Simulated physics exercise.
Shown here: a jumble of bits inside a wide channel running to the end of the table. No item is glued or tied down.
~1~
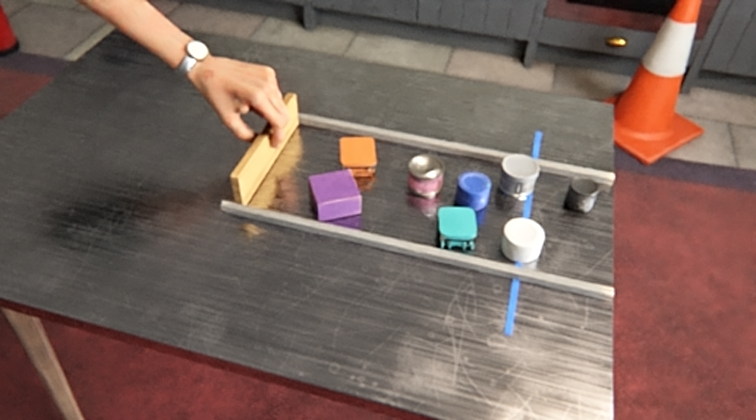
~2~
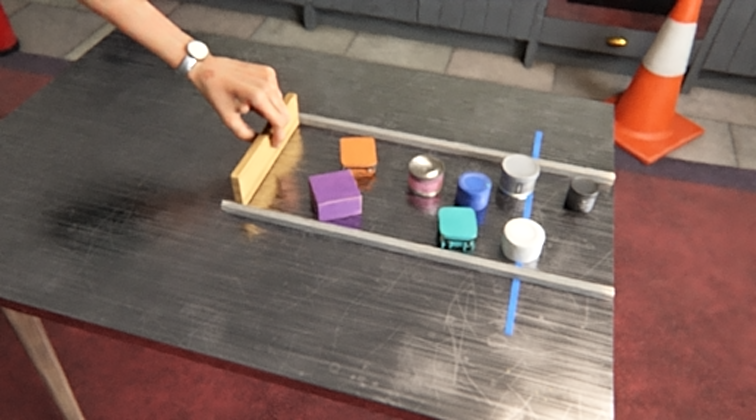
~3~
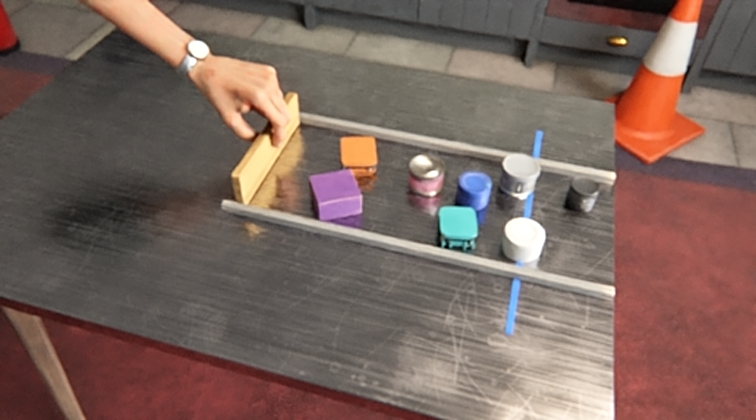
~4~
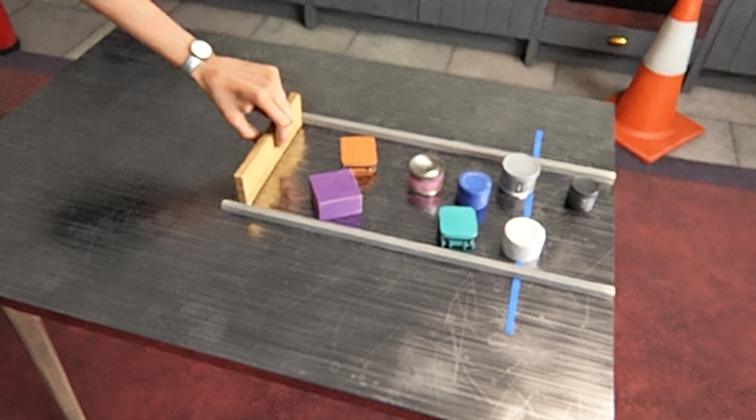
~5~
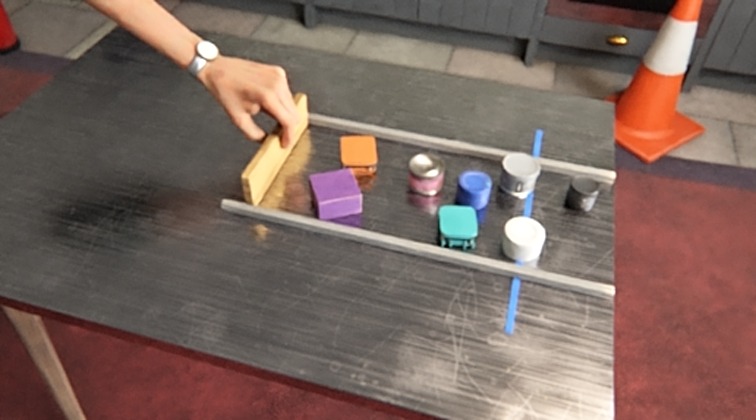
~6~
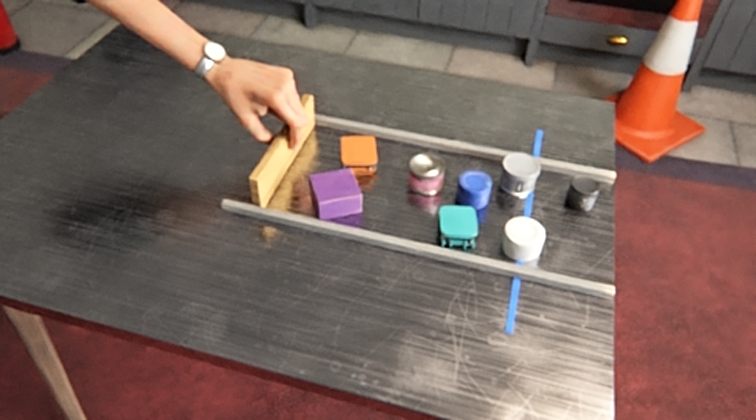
We see a hand holding a yellow board upright at the left end of a channel of small blocks, cases and tubs on a dark table; the hand stays nearly still, then slides the board slightly right.
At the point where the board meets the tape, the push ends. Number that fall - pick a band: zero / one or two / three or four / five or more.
Band: One or two.
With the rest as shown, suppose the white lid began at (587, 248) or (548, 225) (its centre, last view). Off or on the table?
In order: Slips off; slips off.
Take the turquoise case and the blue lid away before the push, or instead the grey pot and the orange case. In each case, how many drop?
The count is 0 in one try and 1 in the other, in that order.
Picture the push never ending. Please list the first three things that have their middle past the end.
The order is the white lid, the black tub, the turquoise case.
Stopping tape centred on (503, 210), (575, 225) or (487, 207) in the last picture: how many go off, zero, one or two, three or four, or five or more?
Zero; more than four; none at all.
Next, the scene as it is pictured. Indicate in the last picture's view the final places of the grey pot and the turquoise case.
Grey pot at (579, 179), turquoise case at (589, 260).
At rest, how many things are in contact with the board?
2 of them.
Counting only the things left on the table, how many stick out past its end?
The overhang total is 1.
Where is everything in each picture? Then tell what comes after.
In the first frame, black tub (582, 195); white lid (522, 241); grey pot (518, 176); board (267, 147); tape (526, 217).
In the second frame, white lid (522, 240); purple block (335, 195).
In the third frame, grey pot (519, 175); blue lid (473, 191).
In the fourth frame, black tub (582, 194); orange case (359, 157).
In the fifth frame, white lid (522, 239); turquoise case (457, 228).
In the sixth frame, black tub (583, 193); white lid (523, 239); grey pot (519, 175); board (285, 149); tape (527, 215).
Soon after, none off yet; black tub at rest near (583, 193); white lid at rest near (523, 239); grey pot at rest near (519, 175).
After that, none off yet; black tub at rest near (583, 193); white lid displaced a little near (538, 242); grey pot moving near (523, 174).
In the end, the number that fall off is one or two; gone, white lid.
